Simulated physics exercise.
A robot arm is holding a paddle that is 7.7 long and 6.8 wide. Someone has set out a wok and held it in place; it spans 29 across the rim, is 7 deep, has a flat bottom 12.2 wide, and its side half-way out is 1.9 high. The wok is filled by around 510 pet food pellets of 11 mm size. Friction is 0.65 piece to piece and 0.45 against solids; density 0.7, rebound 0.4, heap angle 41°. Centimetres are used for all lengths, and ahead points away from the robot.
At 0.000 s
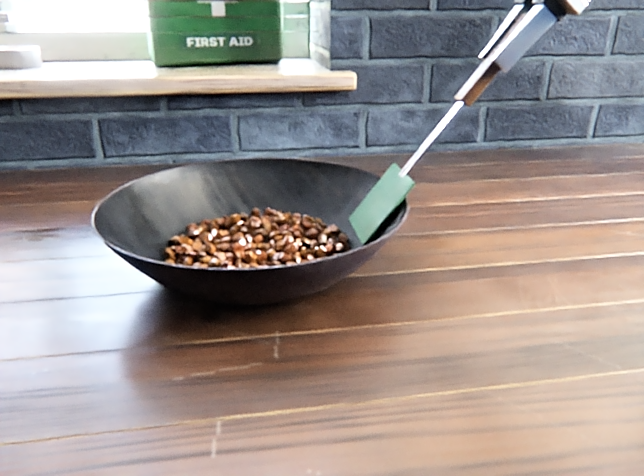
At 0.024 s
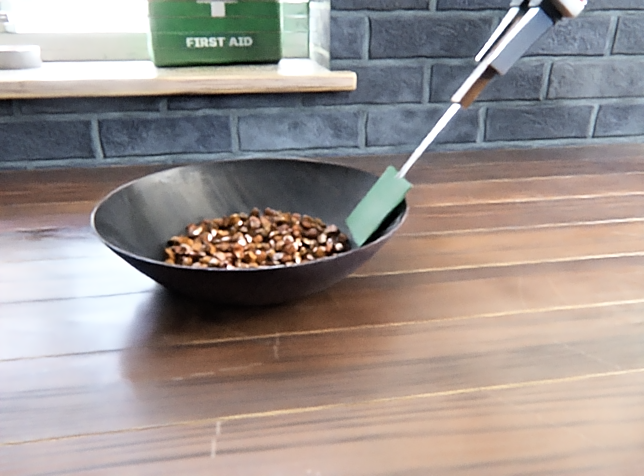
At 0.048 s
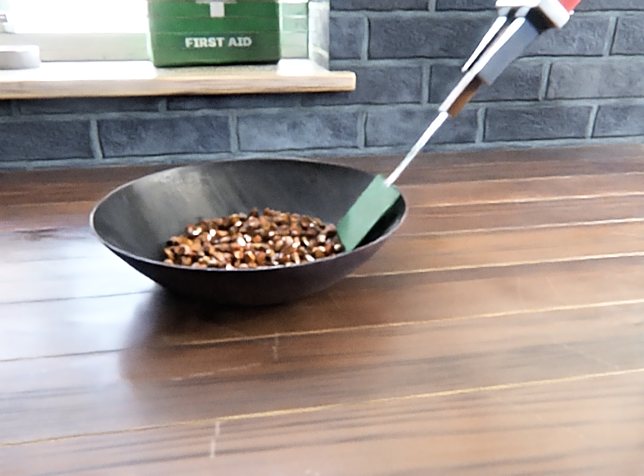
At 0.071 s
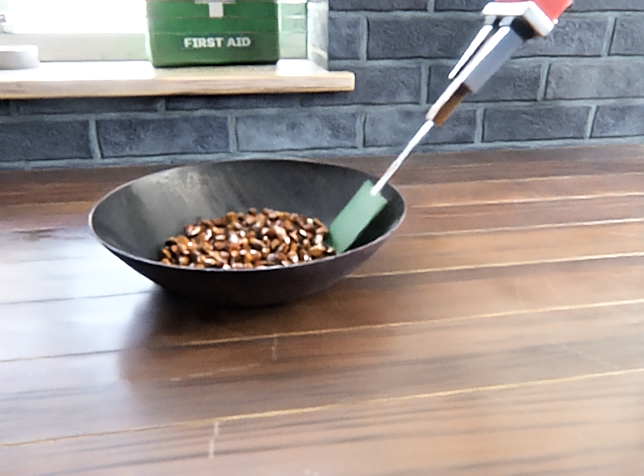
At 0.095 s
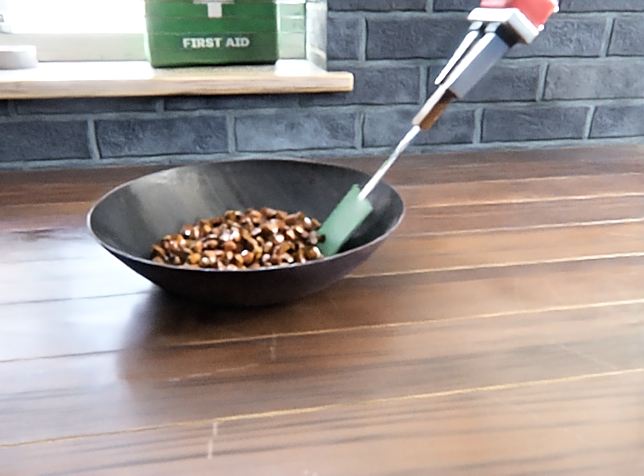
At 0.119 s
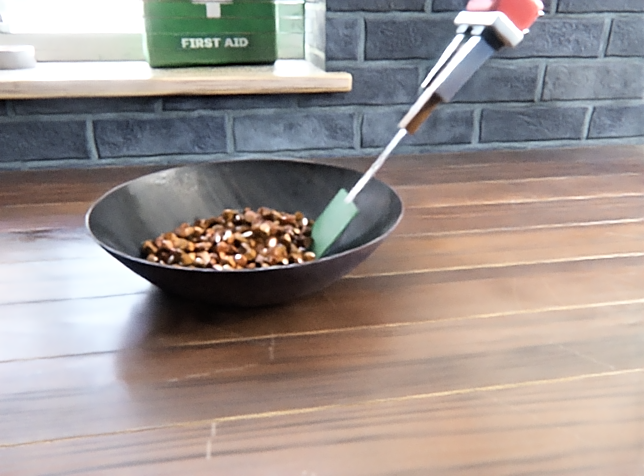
A robot arm slides a green paddle leftward through brown pellets in a black wok.
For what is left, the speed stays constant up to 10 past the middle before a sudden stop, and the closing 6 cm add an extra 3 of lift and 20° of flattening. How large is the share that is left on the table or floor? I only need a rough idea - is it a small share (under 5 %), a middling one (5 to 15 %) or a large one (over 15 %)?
A middling one, 5 to 15 %.
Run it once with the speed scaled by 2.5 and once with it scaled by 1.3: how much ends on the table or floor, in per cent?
About 30 and 20 per cent.
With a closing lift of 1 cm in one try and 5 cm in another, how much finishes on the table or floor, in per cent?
Roughly 5 % and then 10 %.
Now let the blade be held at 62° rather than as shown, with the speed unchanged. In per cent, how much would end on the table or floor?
In that case around 5 per cent.
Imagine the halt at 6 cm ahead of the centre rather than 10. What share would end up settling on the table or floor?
My guess would be around 0 per cent.
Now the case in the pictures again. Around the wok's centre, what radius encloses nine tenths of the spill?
25 cm.
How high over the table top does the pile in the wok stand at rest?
Height at rest: Roughly 8.0 cm.
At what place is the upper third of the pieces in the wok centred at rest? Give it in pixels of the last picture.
The centre sits at about (149, 238).
After 0.23 s, sloping 52°, highest piece 5 above the table; 513 in the wok.
After 0.35 s, sloping 45°, highest piece 7 above the table; 513 in the wok.
After 0.60 s, sloping 32°, highest piece 8 above the table; 460 in the wok, 40 on the table or floor, 13 on the blade or in flight.
After 1.65 s, sloping 32°, highest piece 8 above the table; 460 in the wok, 53 on the table or floor.
In the end, 460 in the wok, 53 on the table or floor. That is 10 % on the table or floor.
